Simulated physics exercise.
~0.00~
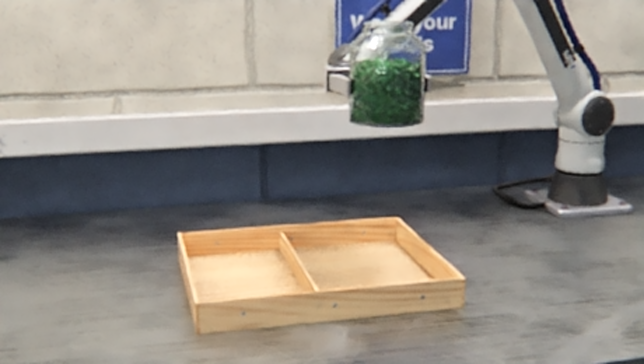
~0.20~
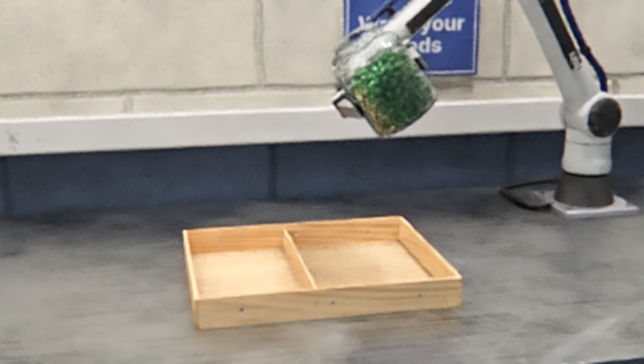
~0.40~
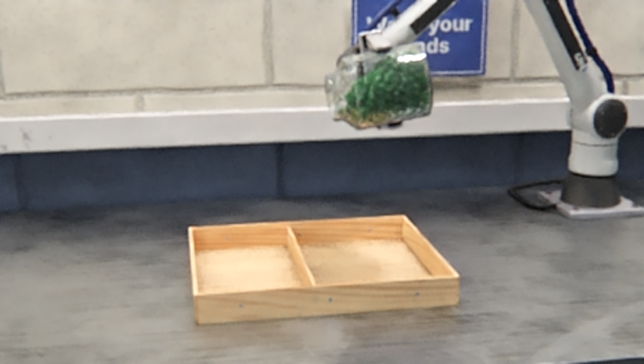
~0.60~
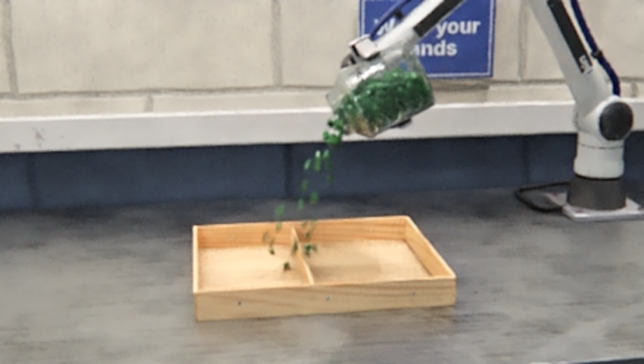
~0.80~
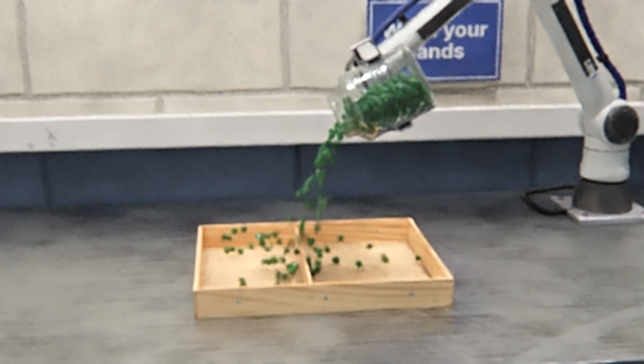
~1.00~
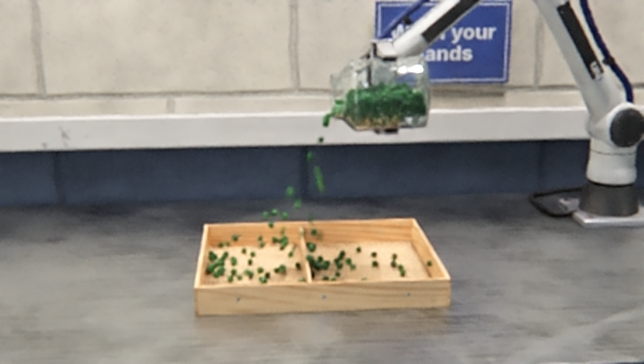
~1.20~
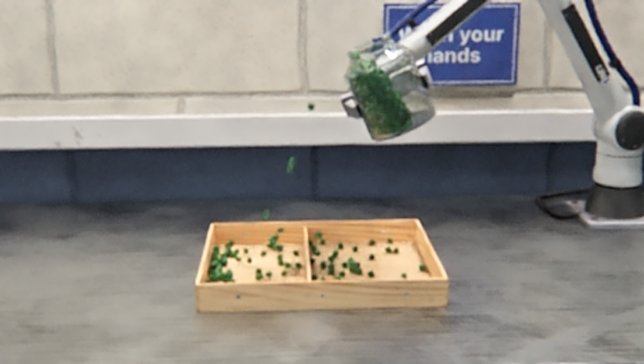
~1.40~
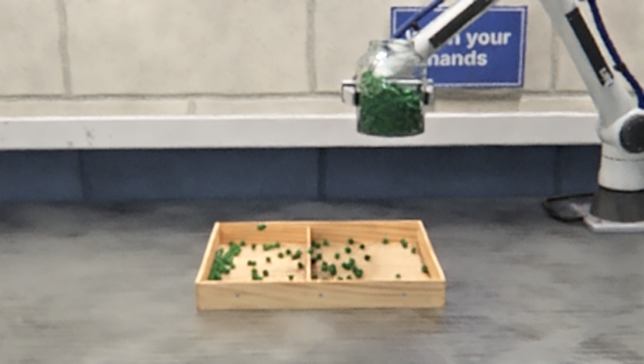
Robot arm tipping a jar of green beads, scattering some into both parts of a divided wooden tray, then righting it still mostly full.
